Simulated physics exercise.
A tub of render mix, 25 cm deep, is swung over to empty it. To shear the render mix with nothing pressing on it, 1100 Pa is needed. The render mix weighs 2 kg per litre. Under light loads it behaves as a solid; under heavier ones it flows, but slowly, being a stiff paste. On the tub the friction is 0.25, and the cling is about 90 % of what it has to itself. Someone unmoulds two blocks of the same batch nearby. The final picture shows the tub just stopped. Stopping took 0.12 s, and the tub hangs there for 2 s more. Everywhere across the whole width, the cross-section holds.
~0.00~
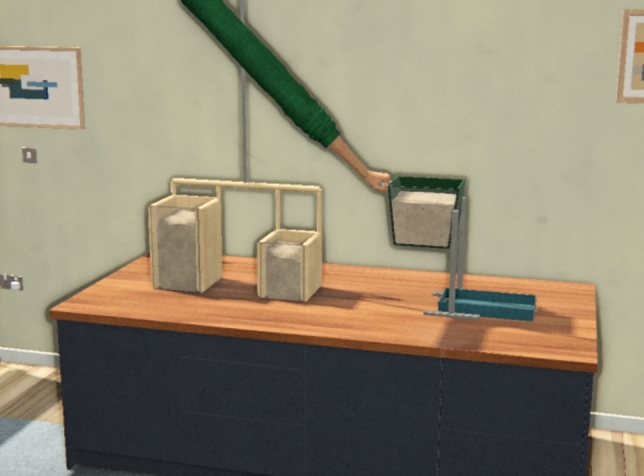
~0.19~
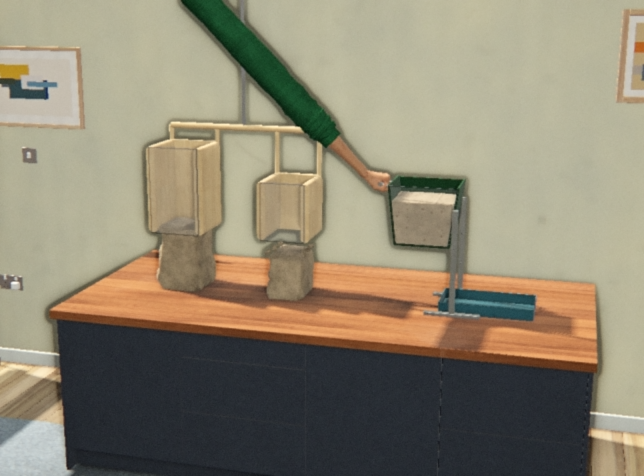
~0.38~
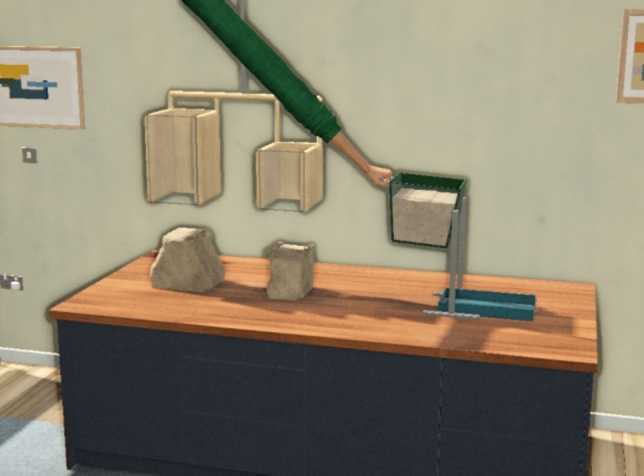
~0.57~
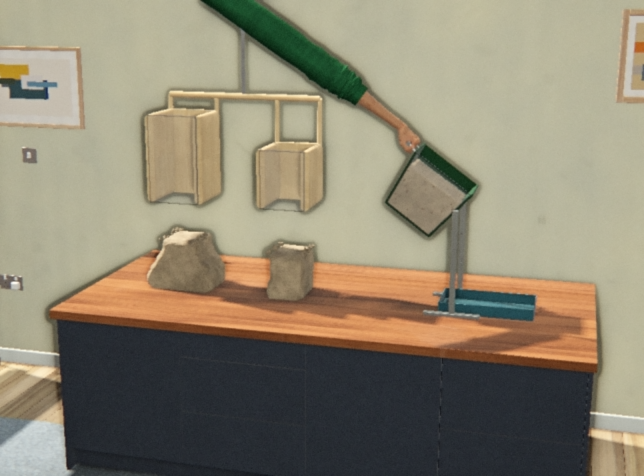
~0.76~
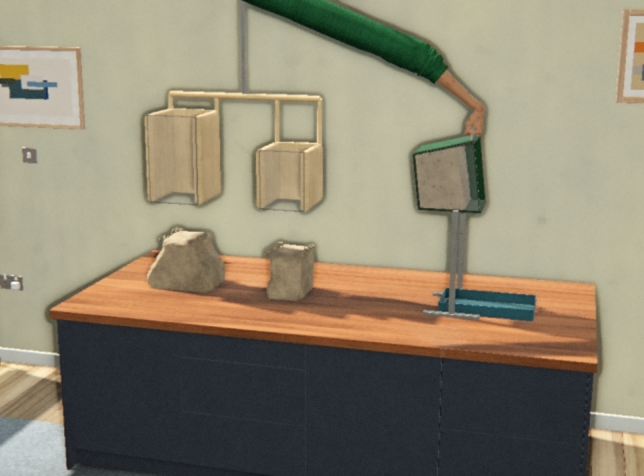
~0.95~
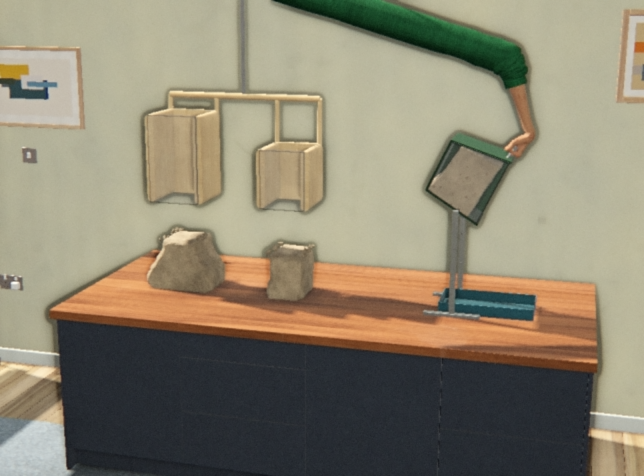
In the video, a frame lifts two moulds off two grey blocks on a counter, and the left block slumps wider while the right keeps its shape; then a green-sleeved arm swings a filled tub over clockwise on its stand.
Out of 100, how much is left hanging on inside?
Around 0 out of 100.
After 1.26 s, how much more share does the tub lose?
My estimate is near 12 in a hundred.
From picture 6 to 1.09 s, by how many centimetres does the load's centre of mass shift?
Distance: About 11 cm.
By 1.09 s, the tub is at 115 degrees and holds 68 %.
By 1.26 s, the tub is at 115 degrees and holds 12 %.
By 1.43 s, the tub is at 115 degrees and holds 0 %.
By 1.60 s, the tub is at 115 degrees and holds 0 %.
By 2.95 s, at the end, the tub is at 115 degrees and holds 0 %.
